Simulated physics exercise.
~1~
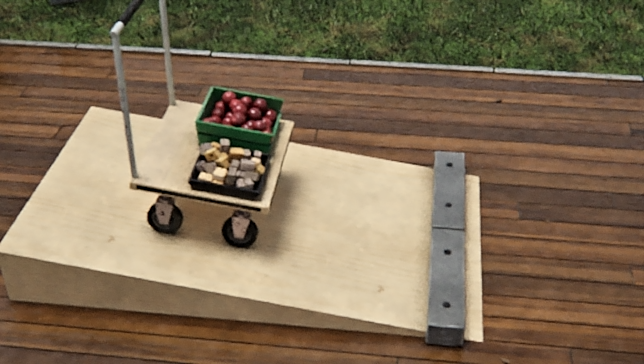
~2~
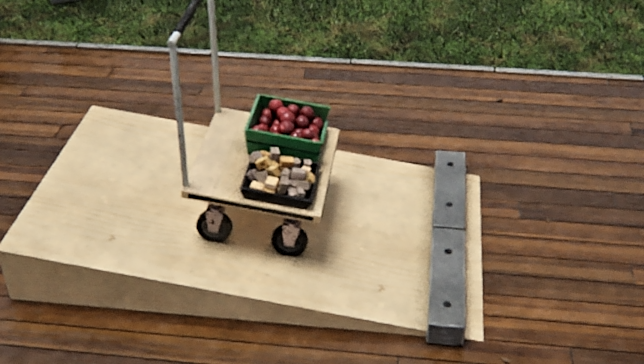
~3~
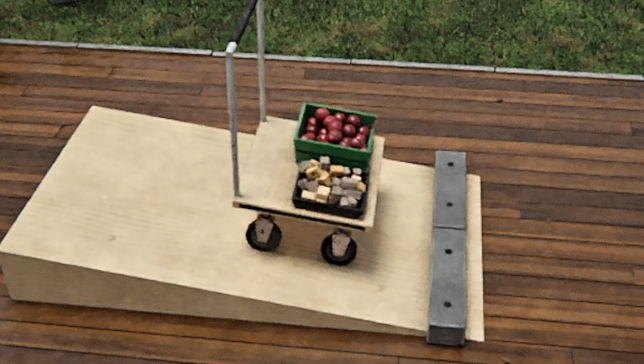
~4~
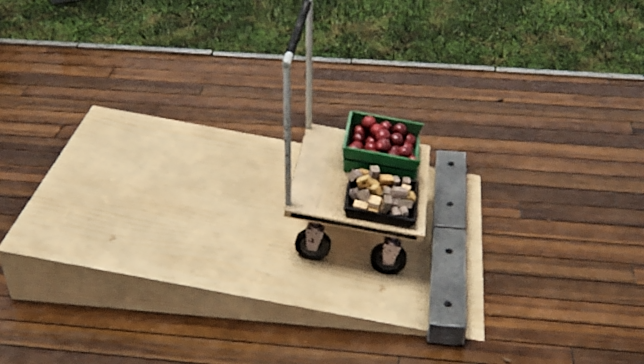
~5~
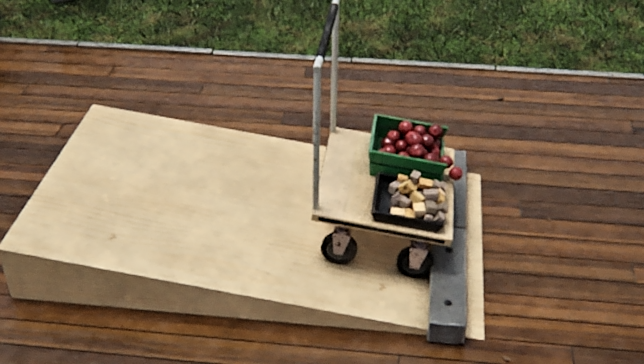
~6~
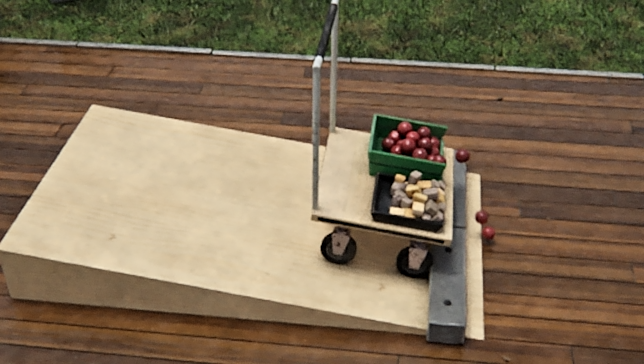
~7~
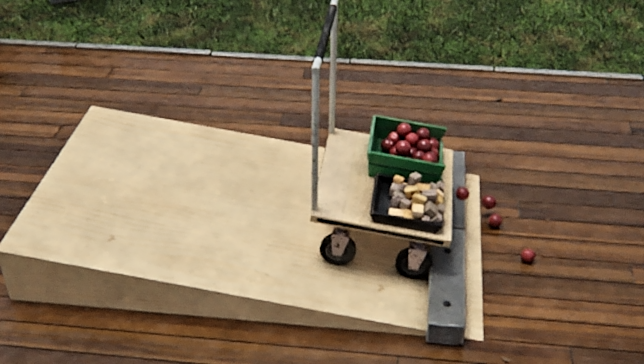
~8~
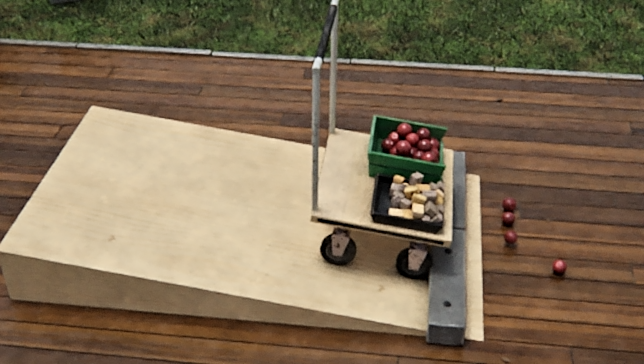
Flatbed trolley rolling right down a wooden ramp and stopping at a kerb, four red apples spilling onto the deck beyond.
